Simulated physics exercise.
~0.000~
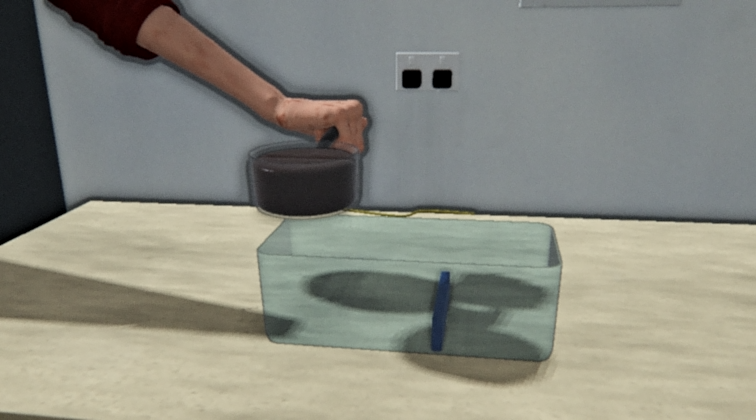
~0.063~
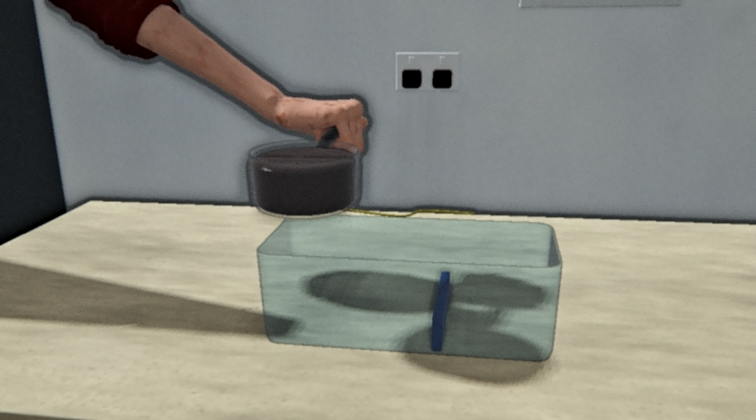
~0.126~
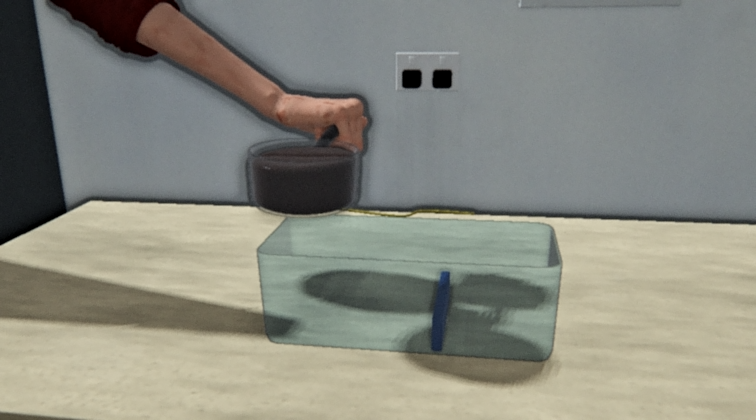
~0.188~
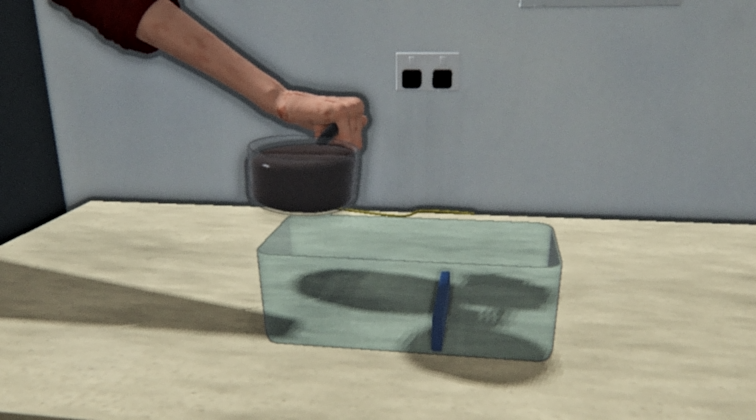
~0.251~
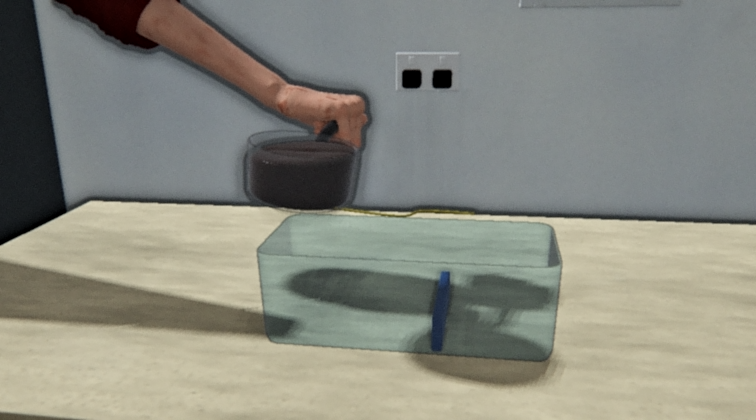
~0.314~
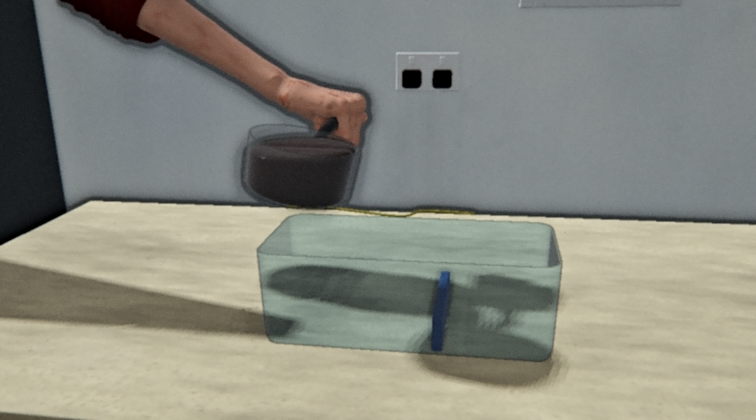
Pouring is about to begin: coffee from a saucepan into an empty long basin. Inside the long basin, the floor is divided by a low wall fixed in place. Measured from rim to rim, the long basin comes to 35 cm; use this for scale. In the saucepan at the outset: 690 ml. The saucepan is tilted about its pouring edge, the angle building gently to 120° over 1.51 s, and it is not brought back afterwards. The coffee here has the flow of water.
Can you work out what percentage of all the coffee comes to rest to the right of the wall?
I would put it at 45 per cent.
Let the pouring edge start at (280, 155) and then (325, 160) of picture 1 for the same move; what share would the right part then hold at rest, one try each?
5 and 5 %.
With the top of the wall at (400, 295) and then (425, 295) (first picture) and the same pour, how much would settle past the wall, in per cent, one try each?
In order, 90 and 80 per cent.
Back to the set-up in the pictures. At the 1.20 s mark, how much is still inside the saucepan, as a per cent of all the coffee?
Around 4 in a hundred.
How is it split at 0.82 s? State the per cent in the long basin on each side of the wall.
Around 20 on the left side and 1 on the right side.
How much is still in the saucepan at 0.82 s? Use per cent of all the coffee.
Around 48 in a hundred.
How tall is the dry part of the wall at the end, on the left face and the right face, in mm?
Near 30 mm for the left and near 26 mm for the right.
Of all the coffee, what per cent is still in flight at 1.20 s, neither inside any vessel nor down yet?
Close to 9 in every hundred parts.
Then, 0.82 s in, the tilt is 68° and 47 per cent is still to pour, 20 is left of the wall and 1 right of it.
Then, 1.20 s in, the tilt is 108° and 4 per cent is still to pour, 42 is left of the wall and 45 right of it.
Then, 1.59 s in, the tilt is 120° and 0 per cent is still to pour, 54 is left of the wall and 45 right of it.
Then, 2.01 s in, the tilt is 120° and 0 per cent is still to pour, 54 is left of the wall and 45 right of it.
Finally, 54 per cent lies left of the wall, 45 right of it and 1 outside.
